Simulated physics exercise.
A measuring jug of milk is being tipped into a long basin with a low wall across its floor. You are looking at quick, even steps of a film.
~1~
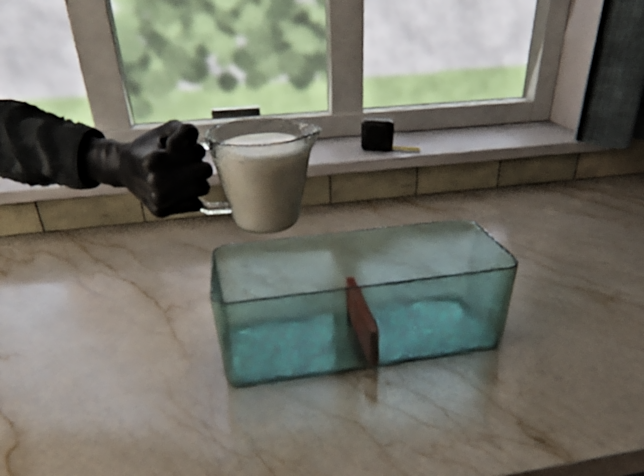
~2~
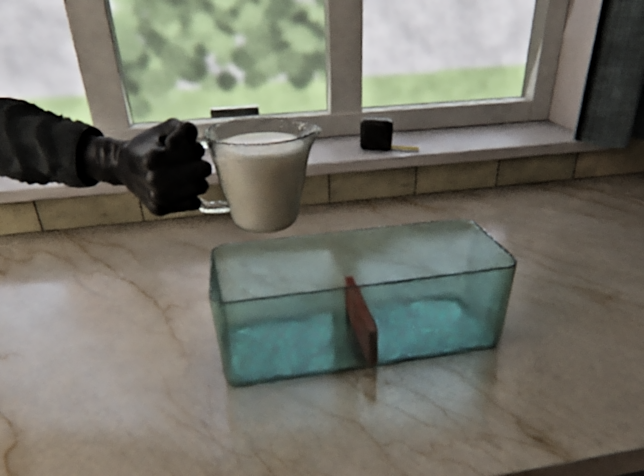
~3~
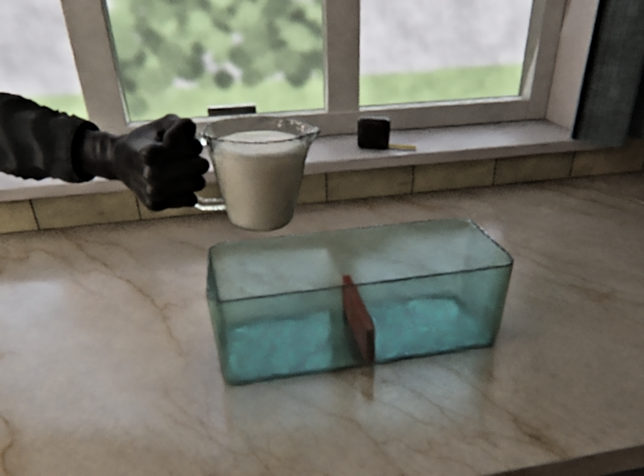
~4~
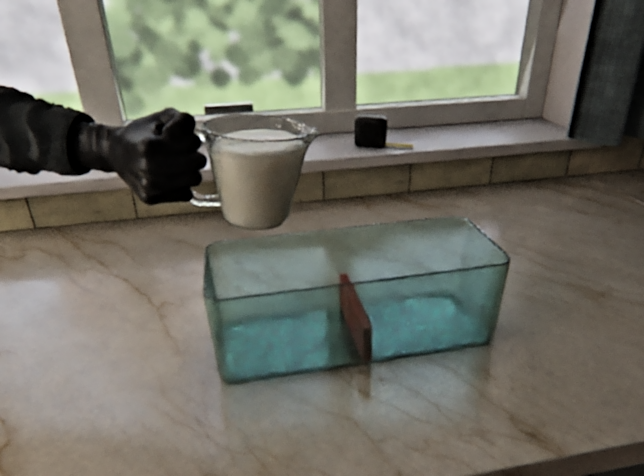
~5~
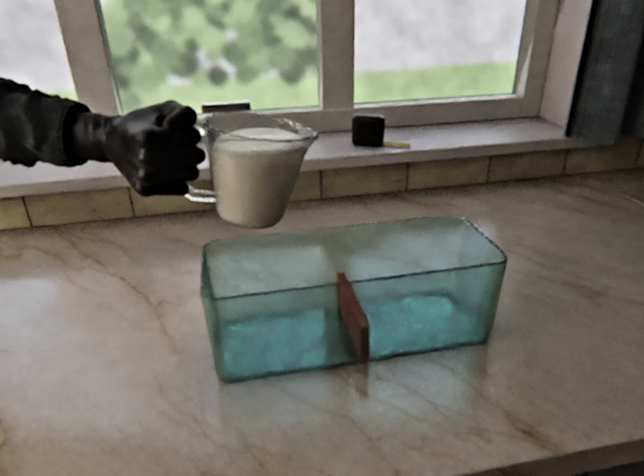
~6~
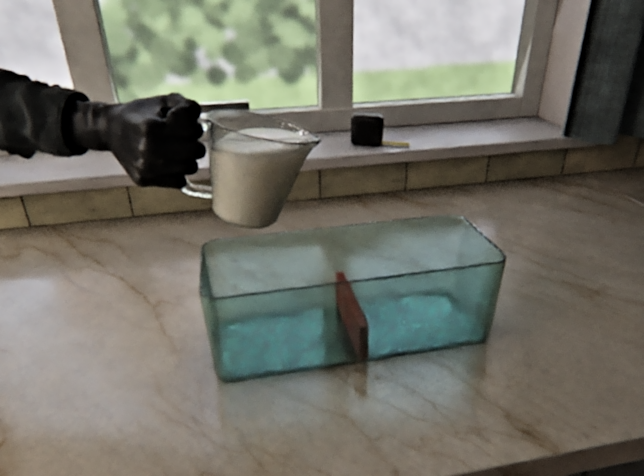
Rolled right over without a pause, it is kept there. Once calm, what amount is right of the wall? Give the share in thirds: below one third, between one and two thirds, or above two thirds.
The share right of the wall is left bigger than two thirds.
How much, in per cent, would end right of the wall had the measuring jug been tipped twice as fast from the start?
It comes to 50 per cent or so.
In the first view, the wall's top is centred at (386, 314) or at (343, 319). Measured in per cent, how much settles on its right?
Around 35 percent in try one and around 85 percent in try two.
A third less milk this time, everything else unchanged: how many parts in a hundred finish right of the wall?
60 per cent.
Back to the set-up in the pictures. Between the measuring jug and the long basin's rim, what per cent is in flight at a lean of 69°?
Airborne fraction: Approx. 20 %.
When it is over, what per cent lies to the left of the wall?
I'd put it near 25 per cent.
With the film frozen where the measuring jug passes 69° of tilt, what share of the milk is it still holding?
About 65 per cent.
A moment on, the measuring jug is tipped part way and 63 per cent is still to pour, 0 is left of the wall and 18 right of it.
Next, the measuring jug is tipped right over and 7 per cent is still to pour, 15 is left of the wall and 72 right of it.
Then the measuring jug is tipped right over and 0 per cent is still to pour, 25 is left of the wall and 74 right of it.
Later the measuring jug is tipped right over and 0 per cent is still to pour, 25 is left of the wall and 74 right of it.
At rest 25 per cent lies left of the wall, 74 right of it and 1 outside.
